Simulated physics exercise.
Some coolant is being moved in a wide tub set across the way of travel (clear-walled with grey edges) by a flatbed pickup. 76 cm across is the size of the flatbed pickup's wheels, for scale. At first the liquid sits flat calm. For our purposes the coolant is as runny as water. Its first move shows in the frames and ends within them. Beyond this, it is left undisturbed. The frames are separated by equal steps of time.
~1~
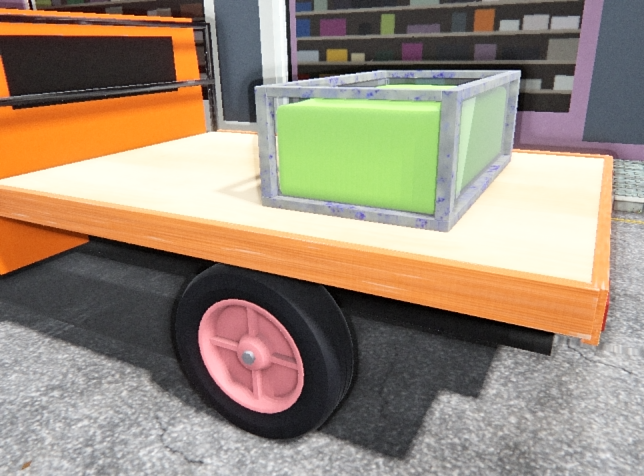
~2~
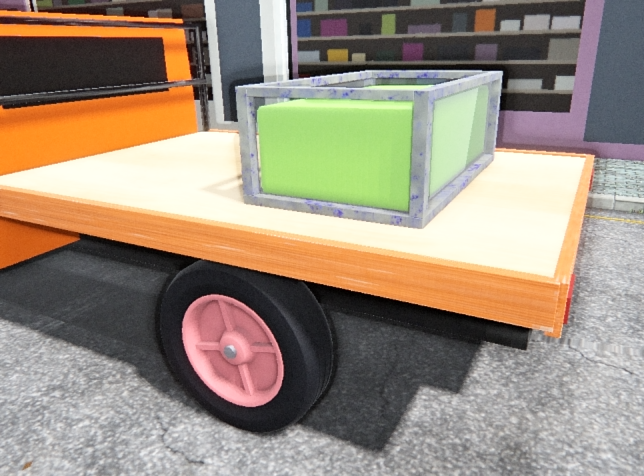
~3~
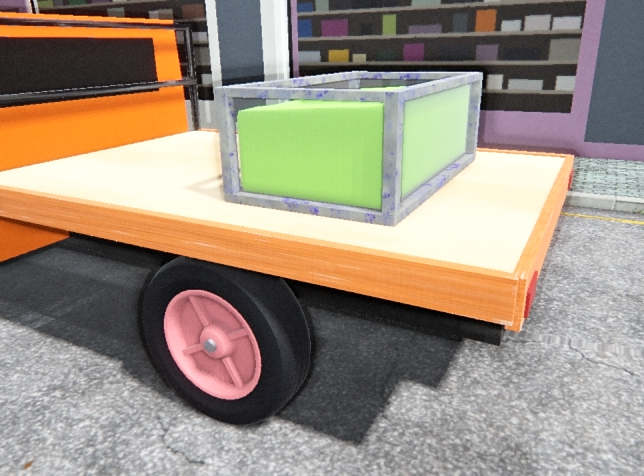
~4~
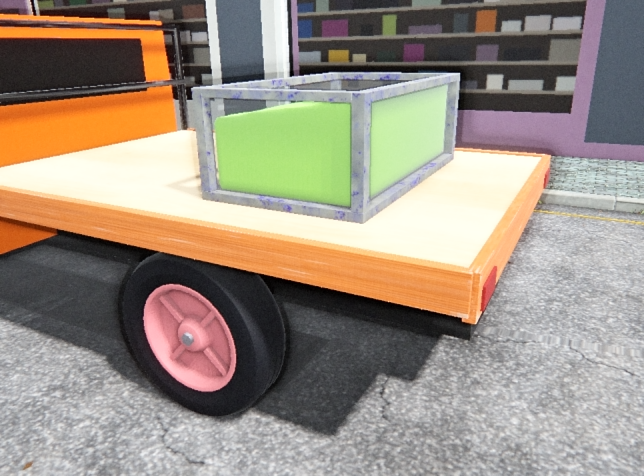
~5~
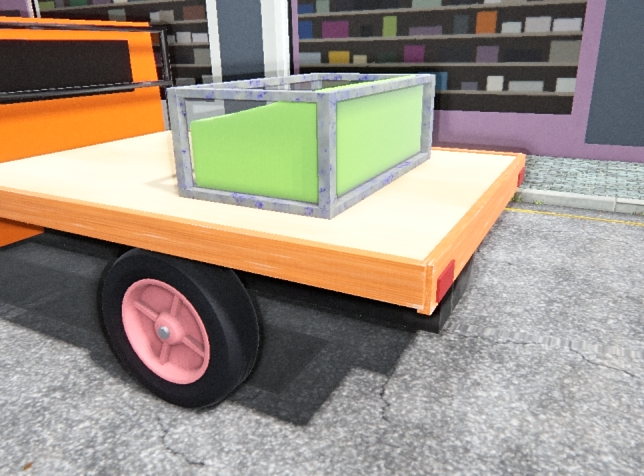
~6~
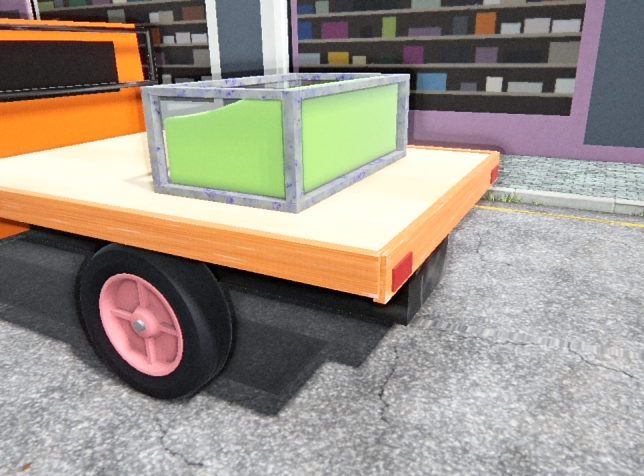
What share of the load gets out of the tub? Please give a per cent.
About 0 per cent.
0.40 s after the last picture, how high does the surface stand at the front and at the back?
The front stands at 42 cm and the back at 30 cm.
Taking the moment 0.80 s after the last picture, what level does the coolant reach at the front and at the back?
At the front 32 cm, at the back 40 cm.
Then, 0.40 s after the last picture, front 42 cm, middle 34 cm, back 29 cm above the floor; no loss so far.
Then, 0.80 s after the last picture, front 32 cm, middle 35 cm, back 39 cm above the floor; no loss so far.
Then, 1.30 s after the last picture, front 40 cm, middle 35 cm, back 30 cm above the floor; no loss so far.
Then, 2.98 s after the last picture, there is no loss.
